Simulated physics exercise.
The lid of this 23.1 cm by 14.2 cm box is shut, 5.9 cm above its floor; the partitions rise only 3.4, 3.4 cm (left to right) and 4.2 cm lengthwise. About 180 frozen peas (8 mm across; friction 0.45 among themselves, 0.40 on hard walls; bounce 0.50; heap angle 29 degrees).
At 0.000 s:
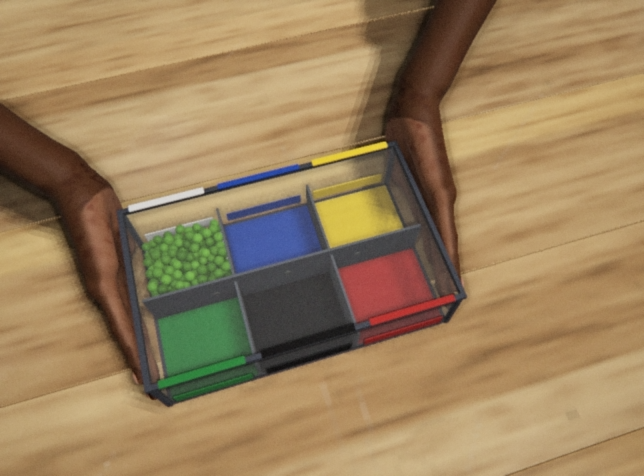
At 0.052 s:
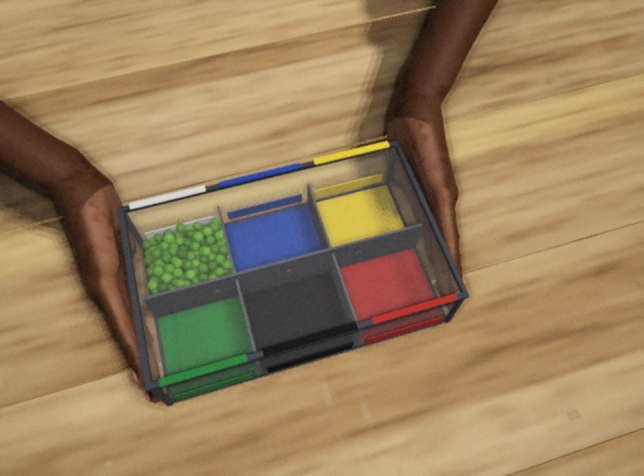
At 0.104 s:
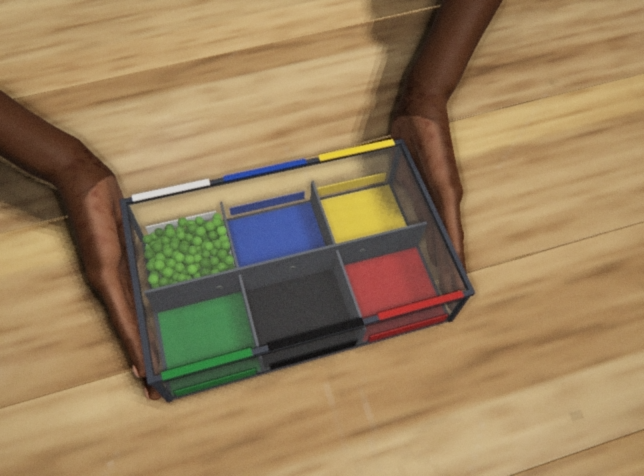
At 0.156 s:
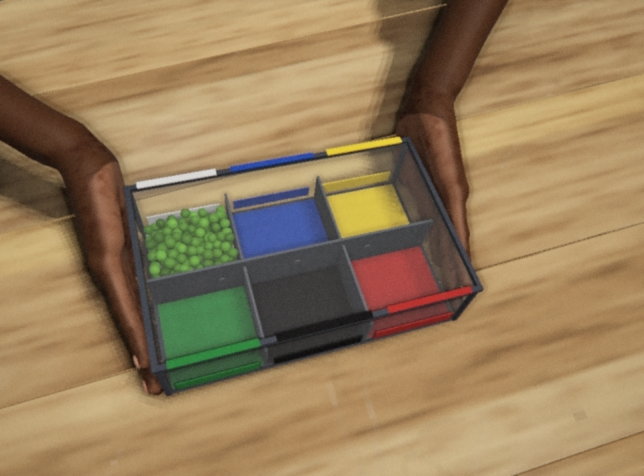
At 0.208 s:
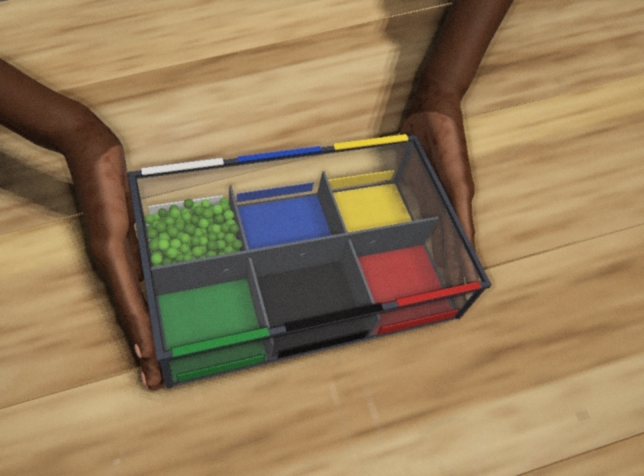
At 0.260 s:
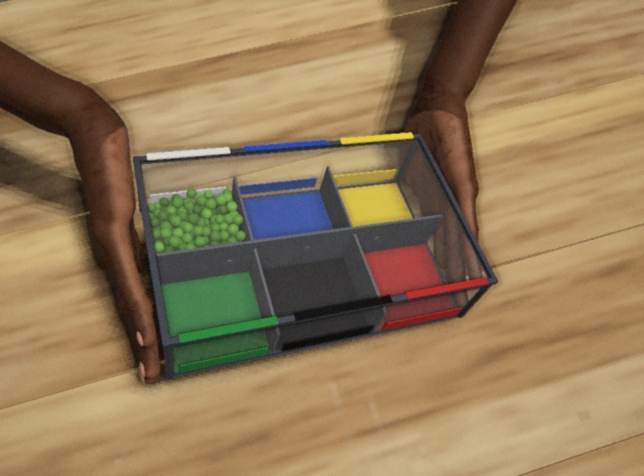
On a pale wooden surface, two hands hold a clear-lidded box with six coloured compartments, small green balls filling the white one at back left. The hands gradually tilt the box and turn it slightly, shifting it a little to the right, while the balls stay gathered in their compartment.
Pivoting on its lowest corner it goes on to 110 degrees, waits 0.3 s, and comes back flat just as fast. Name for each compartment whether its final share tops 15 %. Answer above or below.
Red below, blue below, green below, yellow above, white below, black below.
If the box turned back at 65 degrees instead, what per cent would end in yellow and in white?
Then: Yellow 10; white 75.
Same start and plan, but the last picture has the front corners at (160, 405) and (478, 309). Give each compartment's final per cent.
Red 0, blue 0, green 45, yellow 0, white 55, black 0.
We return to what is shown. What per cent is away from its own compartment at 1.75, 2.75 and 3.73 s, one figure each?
In turn: 95, 100, 100.
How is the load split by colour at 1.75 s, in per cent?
Red 5, blue 25, green 0, yellow 70, white 5, black 0.
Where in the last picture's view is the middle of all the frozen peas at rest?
Near (385, 213).
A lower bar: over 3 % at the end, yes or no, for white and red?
White no, red yes.
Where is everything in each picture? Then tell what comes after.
The first frame shows box tilt 0 degrees, front corners at (151, 386) and (460, 294); white 100 %.
The second frame shows box tilt 1 degrees, front corners at (152, 384) and (462, 294).
The third frame shows box tilt 3 degrees, front corners at (154, 377) and (468, 291), lowest corner right back.
The fourth frame shows box tilt 7 degrees, front corners at (158, 366) and (476, 287), lowest corner right back.
The fifth frame shows box tilt 11 degrees, front corners at (163, 354) and (484, 283), lowest corner right back.
The sixth frame shows box tilt 14 degrees, front corners at (169, 340) and (490, 279), lowest corner right back; white 100 %. Its pace works out near 70 degrees a second.
After 1.75 s, tilt 110 degrees; red 5 %, blue 25 %, yellow 70 %, white 5 %.
After 2.75 s, tilt 56 degrees; red 5 %, yellow 95 %.
After 3.73 s, tilt 0 degrees; red 5 %, yellow 95 %.
By 4.1 s all is still; red 5 %, blue 0 %, green 0 %, yellow 95 %, white 0 %, black 0 %.
